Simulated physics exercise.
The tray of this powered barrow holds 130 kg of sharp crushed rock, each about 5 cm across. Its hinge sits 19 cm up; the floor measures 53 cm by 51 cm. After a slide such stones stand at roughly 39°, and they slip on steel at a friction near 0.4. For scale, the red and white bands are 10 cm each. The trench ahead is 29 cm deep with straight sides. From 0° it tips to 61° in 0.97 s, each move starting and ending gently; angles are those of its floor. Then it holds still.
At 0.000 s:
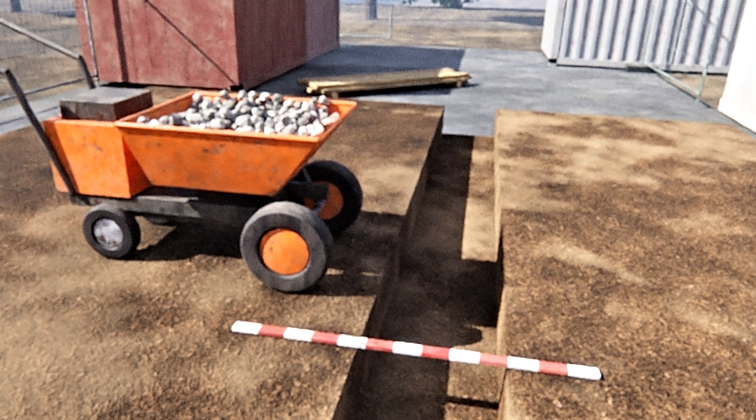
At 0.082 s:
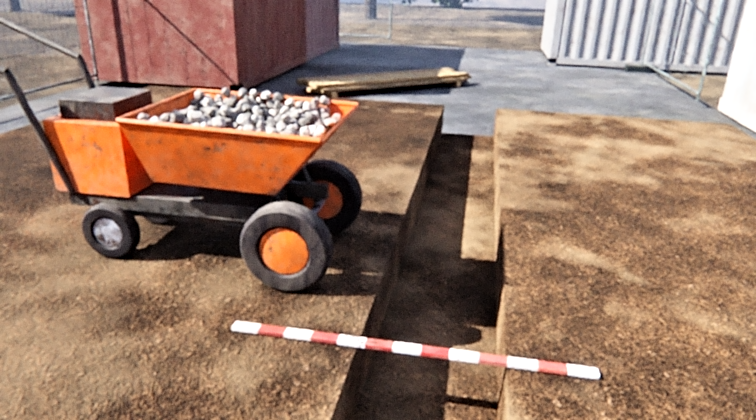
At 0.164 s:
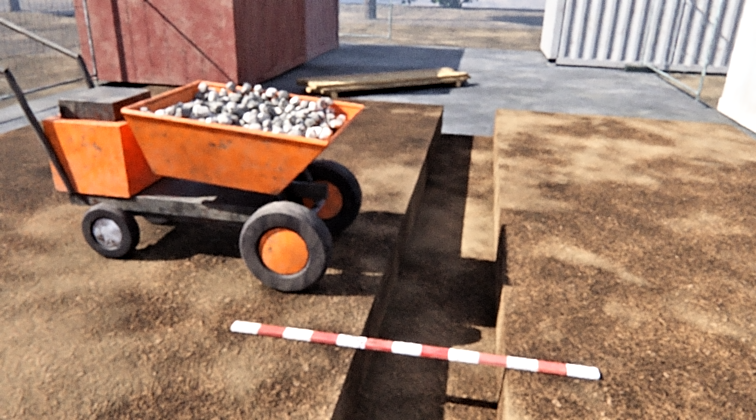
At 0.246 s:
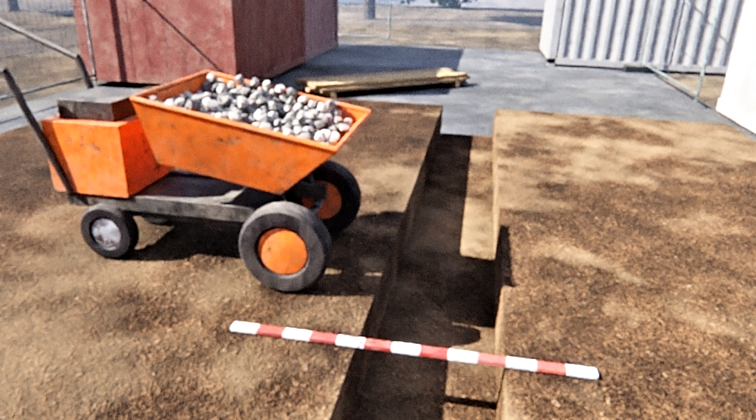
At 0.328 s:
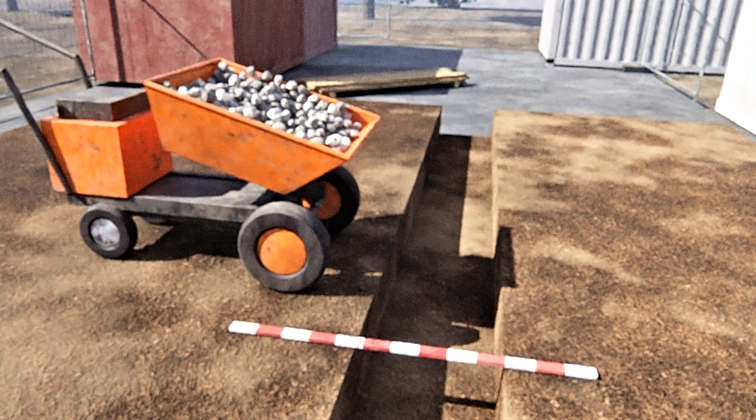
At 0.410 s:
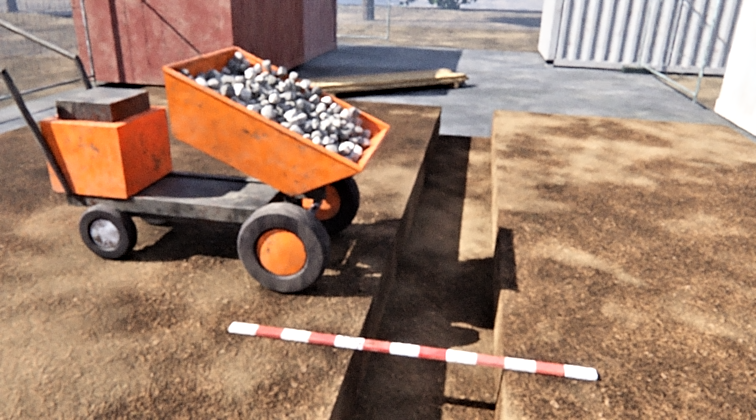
The orange tray of a small wheeled barrow, loaded with grey stones, tilts steadily, its rear rising and its front edge lowering toward the right, while the wheels stay still beside a straight trench and a red-and-white striped pole.
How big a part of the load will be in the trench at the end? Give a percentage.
Roughly 58 per cent ends in the trench.
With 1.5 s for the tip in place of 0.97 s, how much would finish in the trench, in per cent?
It would be near 50 per cent.
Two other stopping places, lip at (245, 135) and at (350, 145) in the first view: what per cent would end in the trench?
Near 40 per cent from the first place, 50 from the second.
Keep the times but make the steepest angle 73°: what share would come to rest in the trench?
Then about 100 per cent.
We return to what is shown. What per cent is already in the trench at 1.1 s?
Some 10 per cent.
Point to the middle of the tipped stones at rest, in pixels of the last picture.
Near (452, 322).
After 0.7 s the floor is at 52°; 100 % in the tray; the foremost stones are at (396, 189).
After 1.1 s the floor is at 61°; 88 % in the tray, 12 % in the trench; the foremost stones are at (467, 301).
After 1.4 s the floor is at 61°; 63 % in the tray, 36 % in the trench, 1 % past the trench; the foremost stones are at (539, 274).
After 3.4 s the floor is at 61°; 41 % in the tray, 58 % in the trench, 1 % past the trench; the foremost stones are at (563, 276).
